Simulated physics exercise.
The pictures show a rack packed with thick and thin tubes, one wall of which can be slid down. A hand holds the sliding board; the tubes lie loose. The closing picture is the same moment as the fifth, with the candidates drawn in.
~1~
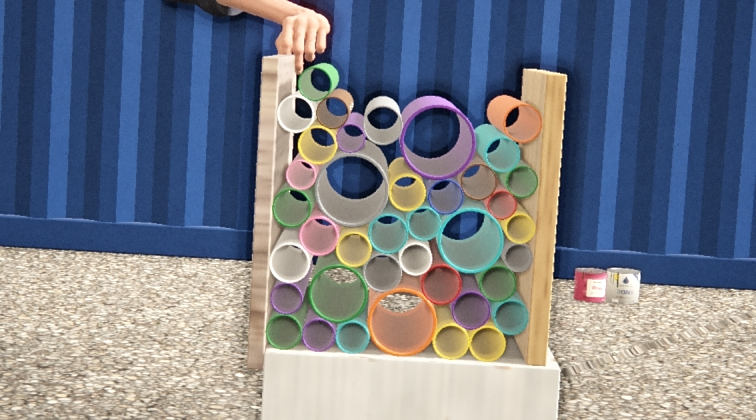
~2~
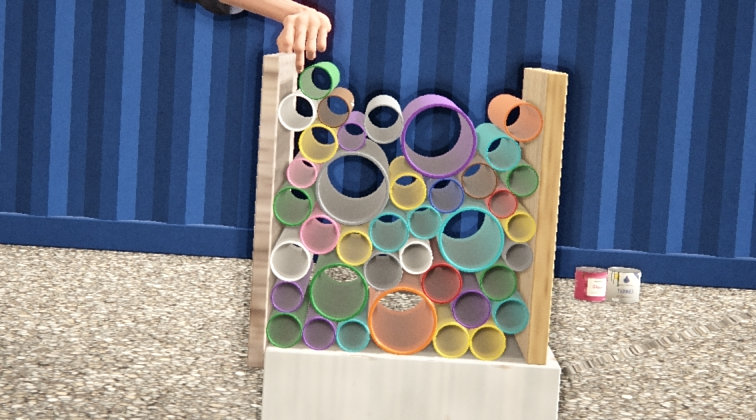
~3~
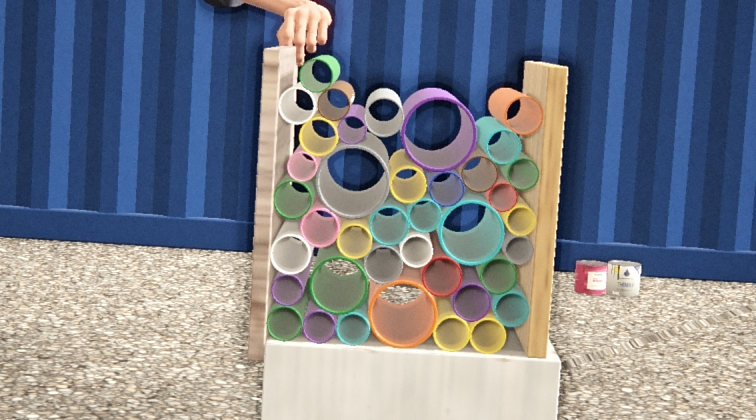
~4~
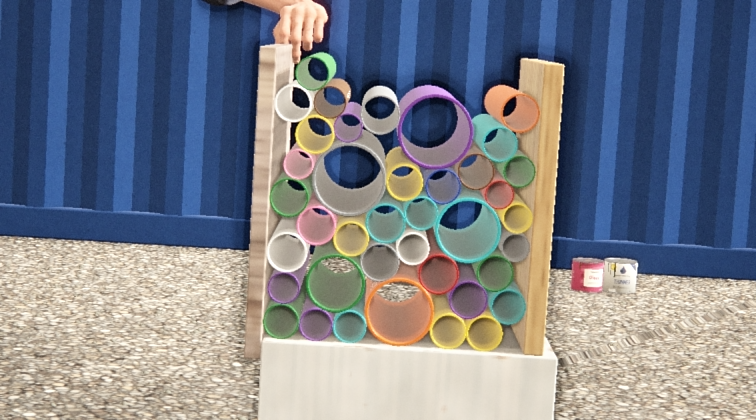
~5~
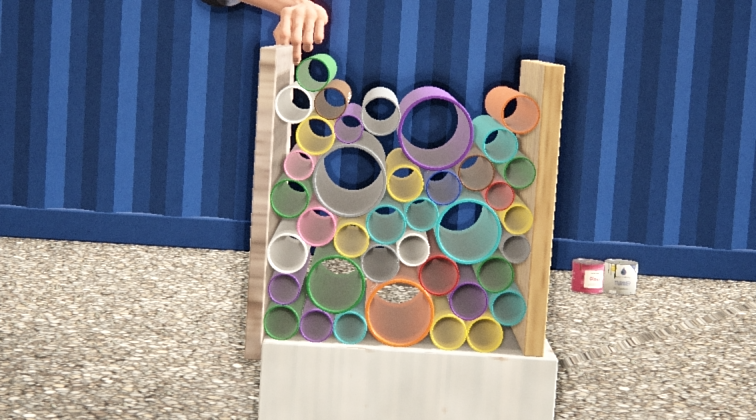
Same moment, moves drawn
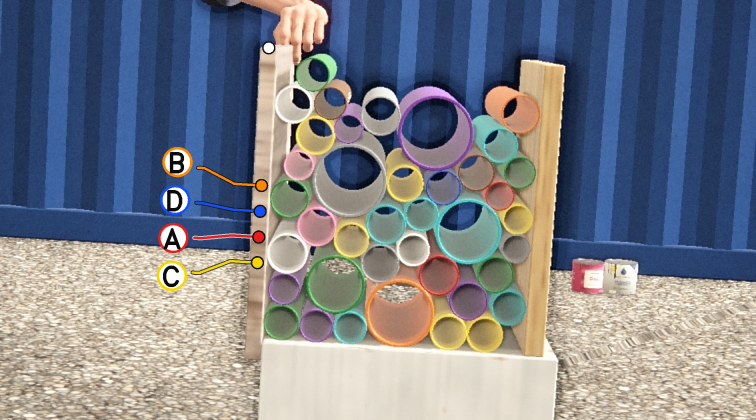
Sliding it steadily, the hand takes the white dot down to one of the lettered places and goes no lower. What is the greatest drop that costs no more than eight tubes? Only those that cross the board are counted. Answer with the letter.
The answer is mark C.
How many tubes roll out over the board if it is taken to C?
With C, seven.
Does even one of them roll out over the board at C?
Yes, at C.
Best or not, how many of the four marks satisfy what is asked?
The number is four.
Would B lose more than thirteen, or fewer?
It loses fewer than thirteen.
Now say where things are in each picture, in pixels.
Side board (274, 198); a green tube (284, 332); a yellow tube (487, 344), in the first picture.
A yellow tube (488, 343); a white tube (290, 261), in the second picture.
A turquoise tube (471, 233); a grey tube (353, 182), in the third picture.
A blue tube (443, 187); a purple tube (436, 132), in the fourth picture.
A grey tube (381, 116); side board (272, 189); a green tube (282, 322), in the fifth picture.
On the marked copy, A at (259, 237); B at (261, 185); C at (257, 263); D at (260, 211); the white dot at (269, 48).
Taking C. A third of the way, top of the board (273, 137).
Two thirds of the way, top of the board (268, 236).
When it is over, top of the board (267, 262), seven out over the board.
As for the rest, A about four out over the board; B about four out over the board; D about four out over the board.
